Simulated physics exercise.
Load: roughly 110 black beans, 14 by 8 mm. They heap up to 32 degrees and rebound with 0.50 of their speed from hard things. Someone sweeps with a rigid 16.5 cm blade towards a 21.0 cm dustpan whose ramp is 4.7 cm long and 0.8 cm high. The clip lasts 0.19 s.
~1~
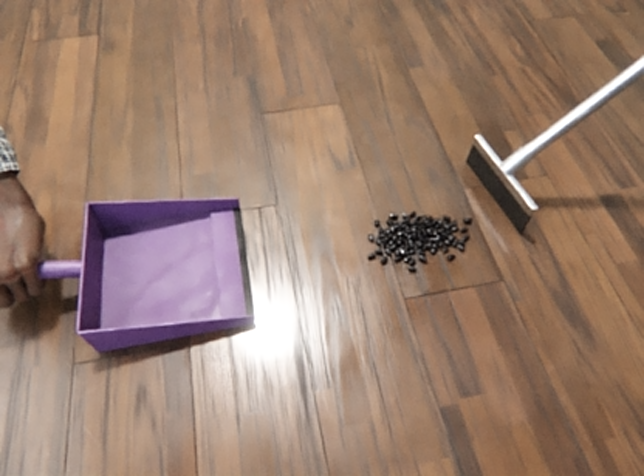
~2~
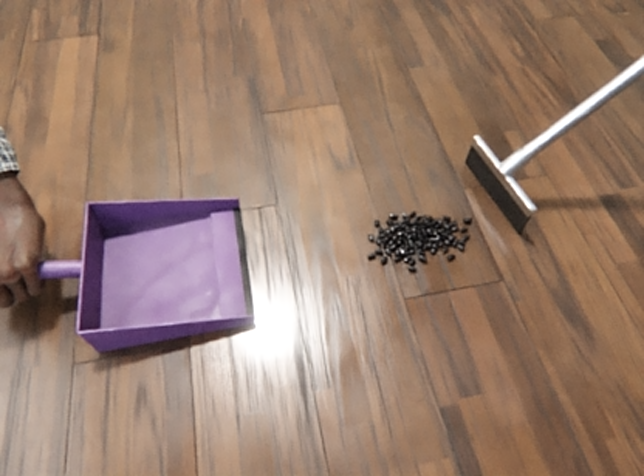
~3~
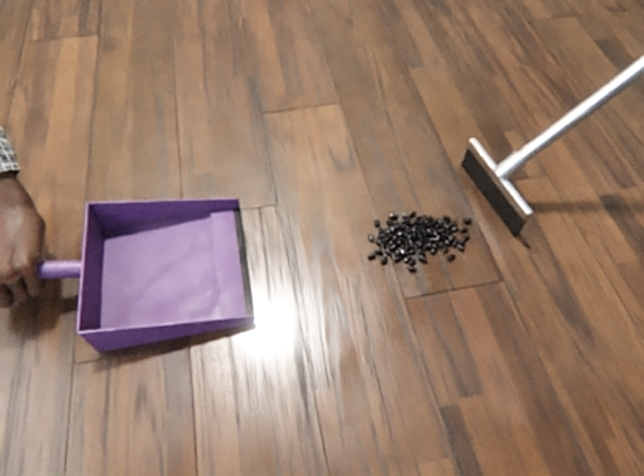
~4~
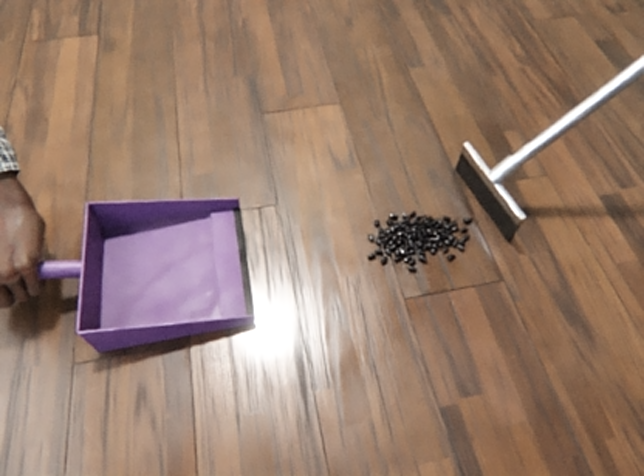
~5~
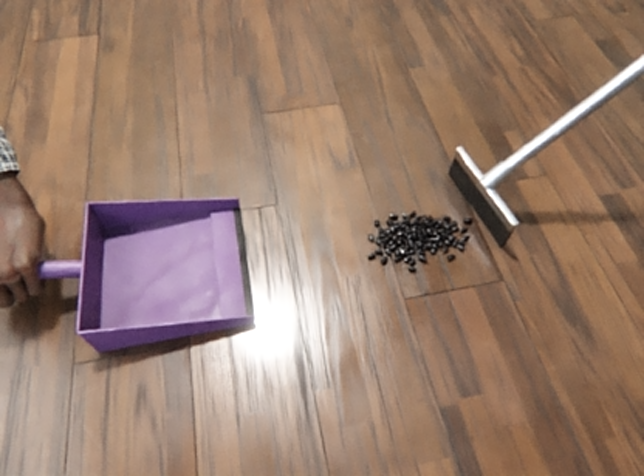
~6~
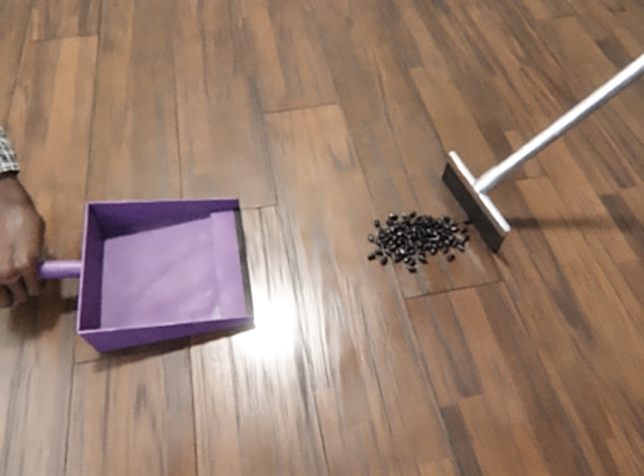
A hand holding a purple dustpan still on a wooden floor as a blade on a pole slides left to black beans.
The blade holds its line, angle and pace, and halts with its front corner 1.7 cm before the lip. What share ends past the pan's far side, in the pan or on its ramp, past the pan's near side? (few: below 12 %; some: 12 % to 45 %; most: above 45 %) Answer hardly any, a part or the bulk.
Past the pan's far side: Hardly any; in the pan or on its ramp: Hardly any; past the pan's near side: The bulk.
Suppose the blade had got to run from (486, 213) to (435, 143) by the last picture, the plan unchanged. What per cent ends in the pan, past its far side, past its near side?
Pan 0, far 0, near 0.
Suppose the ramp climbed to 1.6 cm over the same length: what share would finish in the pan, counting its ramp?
In that case some 5 per cent.
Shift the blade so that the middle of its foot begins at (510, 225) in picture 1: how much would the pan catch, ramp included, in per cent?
Some 0 per cent.
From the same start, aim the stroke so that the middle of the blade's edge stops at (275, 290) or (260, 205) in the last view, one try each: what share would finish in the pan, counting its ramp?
About 20 and 0 per cent.
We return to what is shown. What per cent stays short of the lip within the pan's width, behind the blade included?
Roughly 40 per cent.
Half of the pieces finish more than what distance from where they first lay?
Some 30 cm.
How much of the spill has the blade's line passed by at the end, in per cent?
Some 35 per cent.
Then, 0.40 s after the last picture, middle of the blade 21 cm from the lip; 0 % over the lip, far side 0 %, near side 10 %.
Then, 0.67 s after the last picture, middle of the blade 10 cm from the lip; 0 % over the lip, far side 0 %, near side 35 %.
Then, 1.04 s after the last picture, middle of the blade 3 cm from the lip; 10 % over the lip, far side 0 %, near side 50 %.
In the end, far side 5 %, pan 5 %, near side 50 %, in front of the lip or behind the blade 40 %.
